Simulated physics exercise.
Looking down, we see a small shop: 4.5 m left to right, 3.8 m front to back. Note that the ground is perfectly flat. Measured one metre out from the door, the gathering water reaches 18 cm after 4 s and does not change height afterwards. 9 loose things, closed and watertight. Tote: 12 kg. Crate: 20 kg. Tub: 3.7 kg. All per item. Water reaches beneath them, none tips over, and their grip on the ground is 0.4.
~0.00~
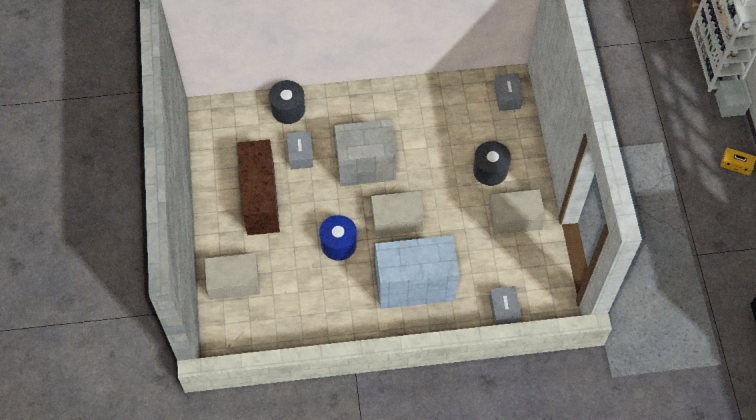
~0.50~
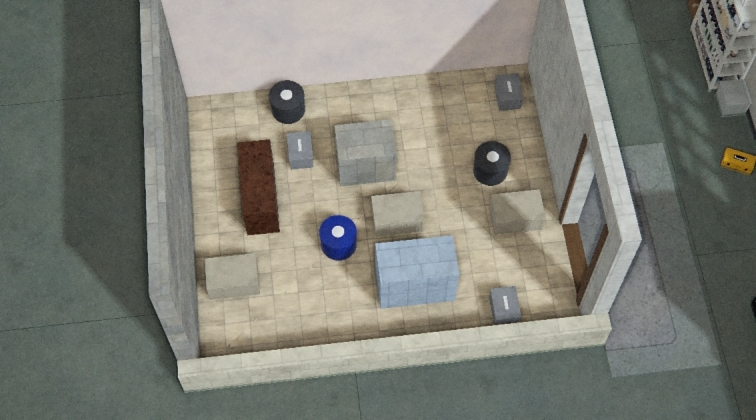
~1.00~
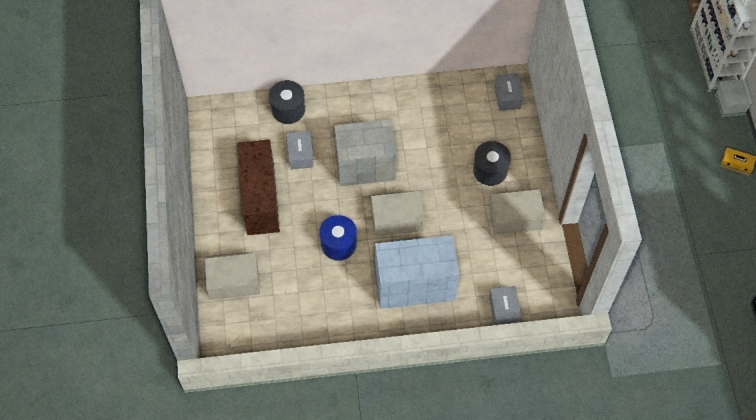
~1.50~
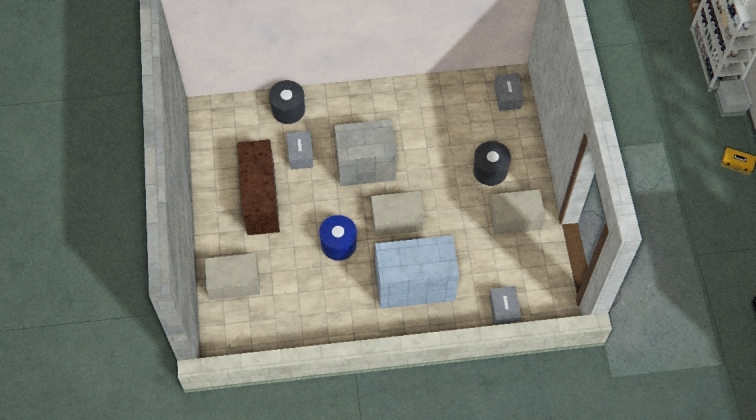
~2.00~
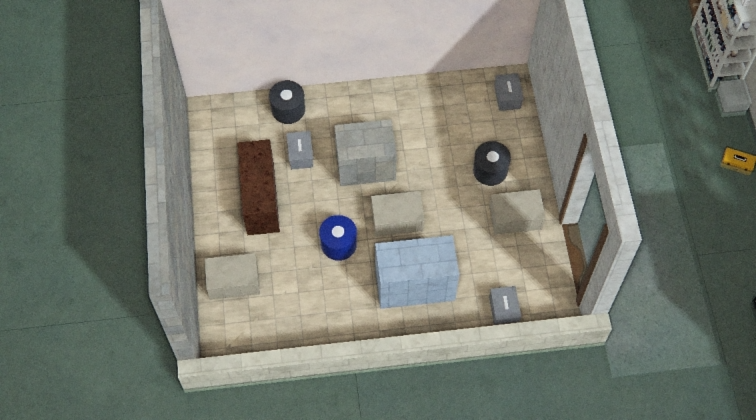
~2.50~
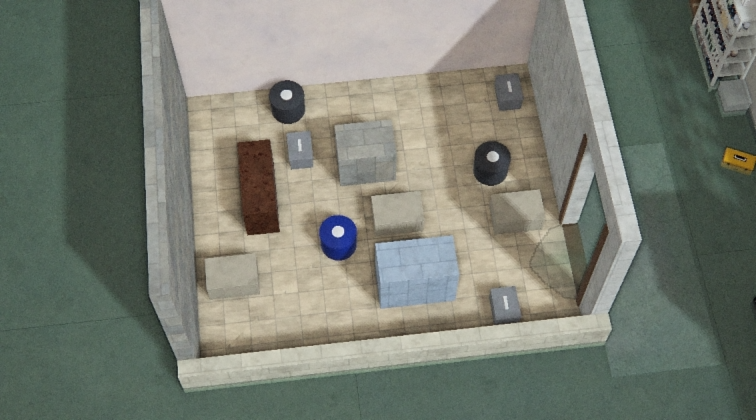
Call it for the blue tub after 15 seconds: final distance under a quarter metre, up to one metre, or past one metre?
Up to one metre.
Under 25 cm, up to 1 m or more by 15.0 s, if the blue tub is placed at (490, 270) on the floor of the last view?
It goes a long way.
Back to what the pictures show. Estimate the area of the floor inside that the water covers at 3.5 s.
Close to 1.5 m2, I'd say.
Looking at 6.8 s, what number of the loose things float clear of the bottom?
The number is 0.
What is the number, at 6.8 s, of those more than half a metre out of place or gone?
The number I get is 2.
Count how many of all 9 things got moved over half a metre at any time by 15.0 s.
All told, that gives 6.
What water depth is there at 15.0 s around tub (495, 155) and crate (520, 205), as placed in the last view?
7 and 7 cm.
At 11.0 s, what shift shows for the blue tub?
Close to 80 cm.
After 3.5 s the blue tub is near (338, 232), 0.0 m from its start, aground; 0 afloat.
After 6.8 s the blue tub is near (293, 229), 0.5 m from its start, aground; 0 afloat.
After 11.0 s the blue tub is near (320, 168), 0.9 m from its start, afloat; 3 afloat.
After 15.0 s the blue tub is near (293, 225), 0.5 m from its start, afloat; 5 afloat.
